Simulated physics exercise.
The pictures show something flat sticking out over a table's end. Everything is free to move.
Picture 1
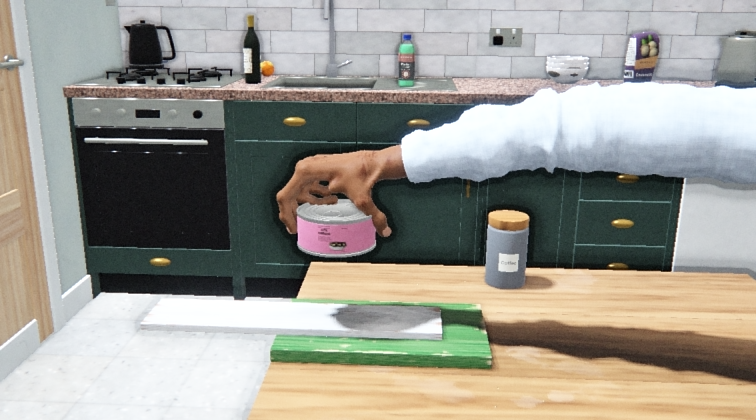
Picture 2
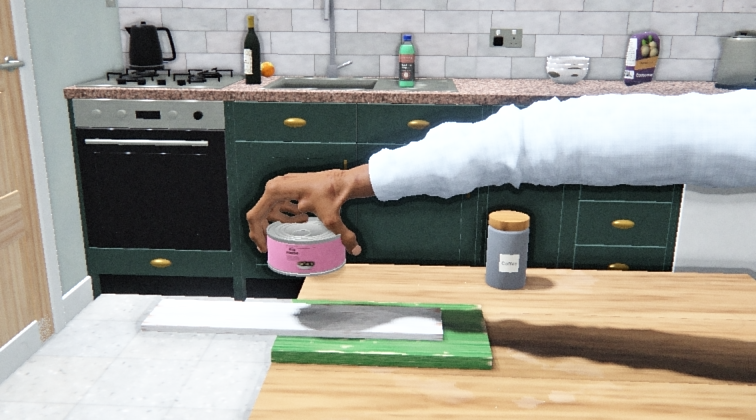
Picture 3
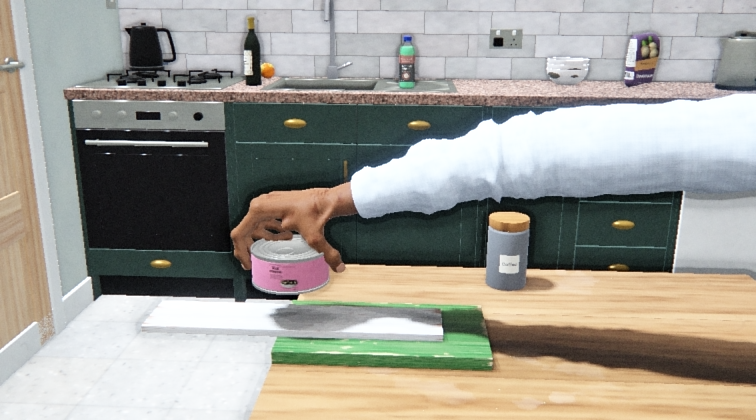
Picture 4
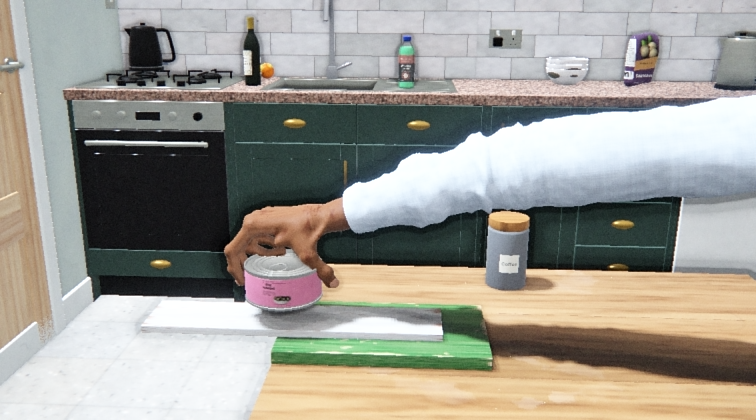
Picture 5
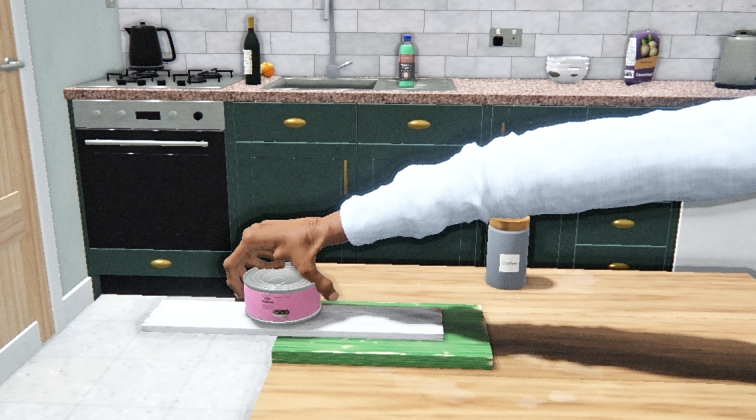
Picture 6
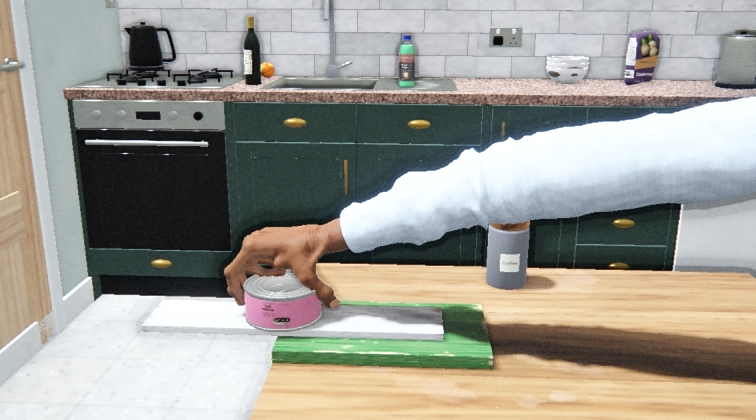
The video shows a hand lowering a pink tub, moving leftward and down, onto a white plank that lies across a green slab and sticks out past a wooden table's end, and keeping hold of it there.
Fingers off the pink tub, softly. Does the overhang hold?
In the end the plank holds.
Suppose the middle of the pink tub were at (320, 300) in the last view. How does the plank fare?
Then it holds.
Then, 0.70 s past the last view, nothing moves.
Then, 1.40 s past the last view, pink tub resting near (283, 300).
Then, 2.20 s past the last view, things are still on the move.
Finally, all 4 still in place. Final places as the last picture's camera would see them, pink tub near (282, 300). The plank keeps its balance.
